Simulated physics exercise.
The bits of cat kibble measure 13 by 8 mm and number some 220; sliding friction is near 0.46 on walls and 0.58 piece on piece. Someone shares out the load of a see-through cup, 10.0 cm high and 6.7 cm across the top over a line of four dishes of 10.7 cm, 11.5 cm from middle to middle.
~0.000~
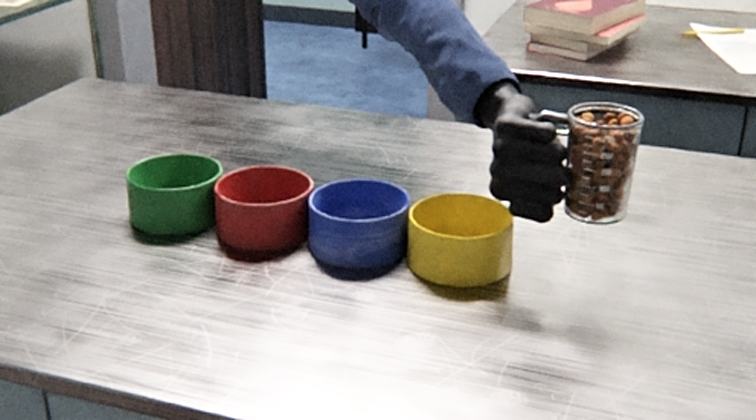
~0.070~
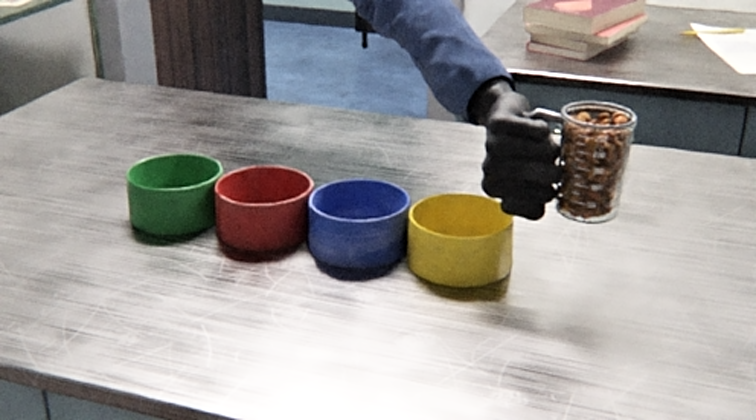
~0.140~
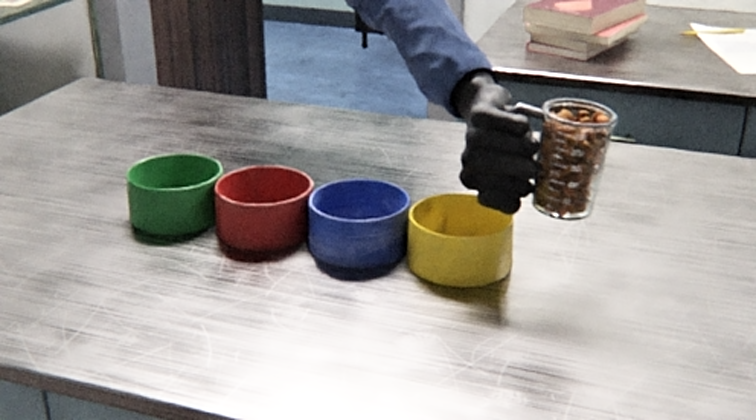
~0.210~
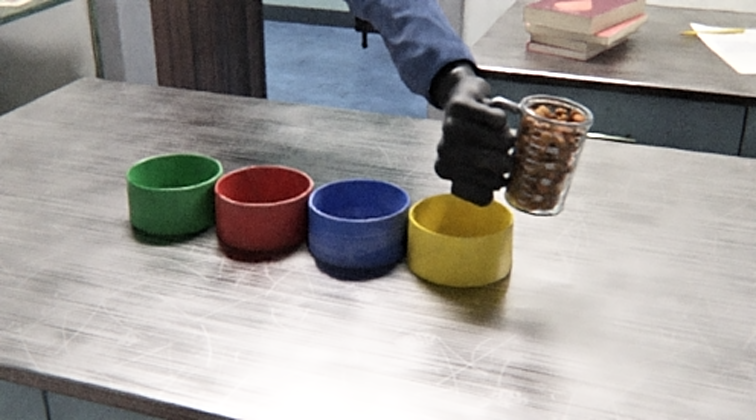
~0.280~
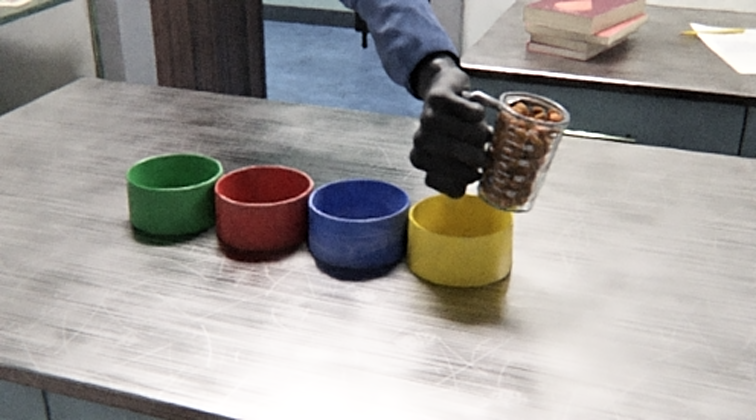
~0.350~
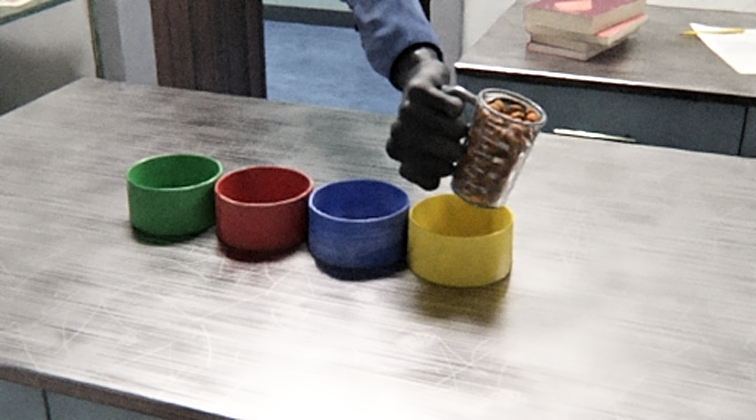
A black-gloved hand in a blue sleeve holds a clear, handled cup full of small brown pieces above a scratched grey metal table, seen from slightly above by a still camera. Four round dishes, green, red, blue and yellow from left to right, sit in a row, with stacked books on a counter behind. The hand carries the cup steadily leftward to above the yellow dish, gradually tilting it rightward.
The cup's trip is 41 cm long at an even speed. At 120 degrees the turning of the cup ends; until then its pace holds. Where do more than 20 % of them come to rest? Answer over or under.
Red: Over, blue: Under, green: Under, yellow: Under, counter: Under.
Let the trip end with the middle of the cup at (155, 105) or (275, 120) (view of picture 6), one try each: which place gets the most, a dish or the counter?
The winner: Green; blue.
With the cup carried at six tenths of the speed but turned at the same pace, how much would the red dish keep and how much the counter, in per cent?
Red 90, counter 0.
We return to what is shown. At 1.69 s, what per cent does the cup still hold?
Roughly 90 per cent.
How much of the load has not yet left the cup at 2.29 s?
Some 20 per cent of the load.
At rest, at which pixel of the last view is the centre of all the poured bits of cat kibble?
Around (273, 212).
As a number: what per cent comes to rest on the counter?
About 0 per cent.
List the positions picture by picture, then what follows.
Cup at (600, 164), tilt 0 degrees, lip at (642, 120), moved 0.0 cm; middle of the pieces at (604, 166); yellow dish at (461, 215); blue dish at (359, 200); red dish at (264, 185); green dish at (175, 171), in the first picture.
Cup at (592, 163), tilt 1 degrees, lip at (635, 120), moved 0.7 cm; middle of the pieces at (596, 165), in the second picture.
Cup at (570, 160), tilt 5 degrees, lip at (615, 120), moved 2.9 cm; middle of the pieces at (574, 163), in the third picture.
Cup at (545, 157), tilt 9 degrees, lip at (591, 120), moved 5.4 cm; middle of the pieces at (548, 159), in the fourth picture.
Cup at (519, 154), tilt 13 degrees, lip at (567, 120), moved 8.0 cm; middle of the pieces at (523, 156), in the fifth picture.
Cup at (495, 151), tilt 17 degrees, lip at (544, 120), moved 10.5 cm; middle of the pieces at (498, 153); yellow dish at (461, 215); blue dish at (359, 200); red dish at (264, 185); green dish at (175, 171). The cup turns about 60 degrees a second and travels 36 cm a second, in the sixth picture.
Then, at 1.16 s, tilt 65 degrees; cup holds 100 %.
After 1.69 s, tilt 97 degrees; cup holds 90 %, red 10 %.
After 2.29 s, tilt 120 degrees; cup holds 20 %, red 80 %.
In the end, at 3.1 s, red 100 %, blue 0 %, green 0 %, yellow 0 %, counter 0 %.
